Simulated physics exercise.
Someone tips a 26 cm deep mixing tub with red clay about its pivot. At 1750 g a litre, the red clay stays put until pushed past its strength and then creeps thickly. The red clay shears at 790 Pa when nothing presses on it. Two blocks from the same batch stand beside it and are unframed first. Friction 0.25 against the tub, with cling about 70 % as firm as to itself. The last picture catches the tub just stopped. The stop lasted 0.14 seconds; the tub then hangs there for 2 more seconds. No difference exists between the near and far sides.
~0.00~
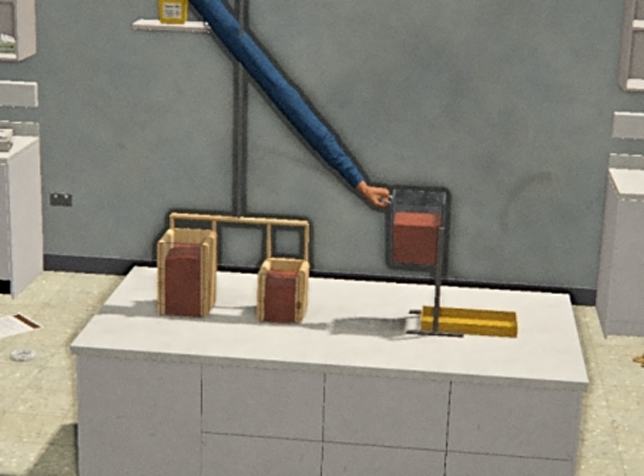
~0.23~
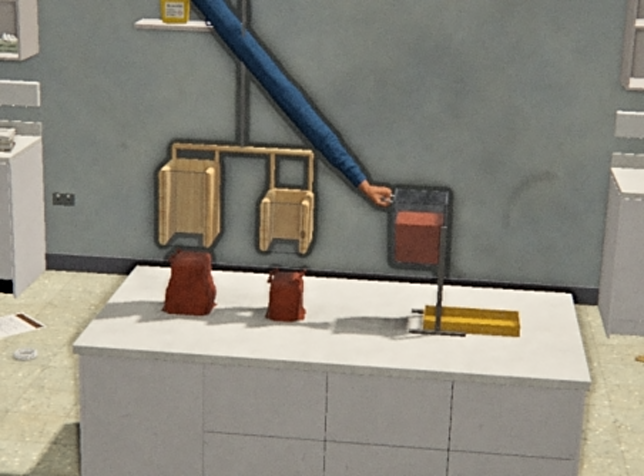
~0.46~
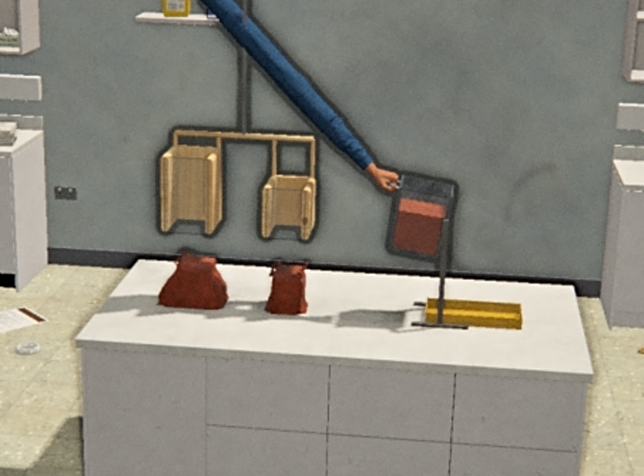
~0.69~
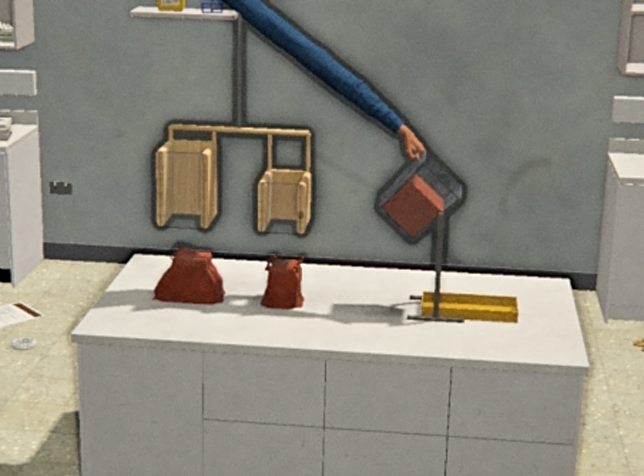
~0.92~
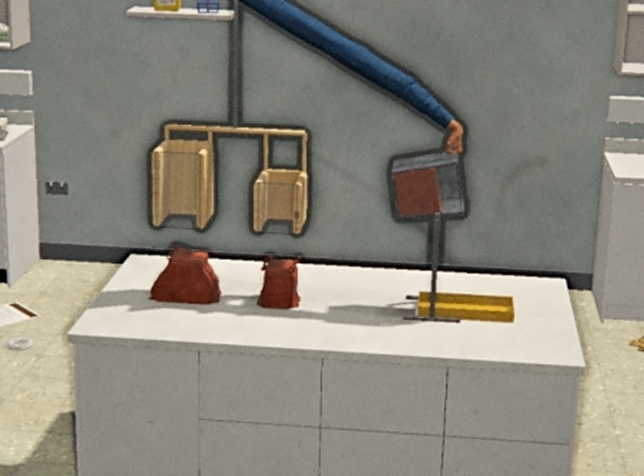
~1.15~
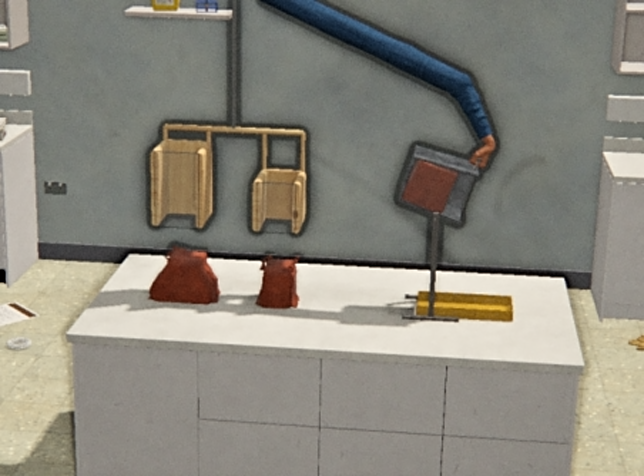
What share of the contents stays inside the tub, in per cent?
About 45 per cent.
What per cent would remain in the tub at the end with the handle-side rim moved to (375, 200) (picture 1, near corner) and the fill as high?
Some 40 per cent, I reckon.
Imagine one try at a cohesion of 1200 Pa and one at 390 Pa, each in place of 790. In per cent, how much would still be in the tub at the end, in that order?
In that order: 100 %, 35 %.
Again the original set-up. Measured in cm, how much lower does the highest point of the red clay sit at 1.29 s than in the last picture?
I reckon it's close to 3 cm.
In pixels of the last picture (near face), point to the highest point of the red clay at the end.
Highest point: Approx. (435, 188).
By 1.29 s, the tub is at 107 degrees and holds 100 %.
By 1.46 s, the tub is at 107 degrees and holds 84 %.
By 1.63 s, the tub is at 107 degrees and holds 57 %.
By 1.80 s, the tub is at 107 degrees and holds 45 %.
By 3.15 s, at the end, the tub is at 107 degrees and holds 45 %.
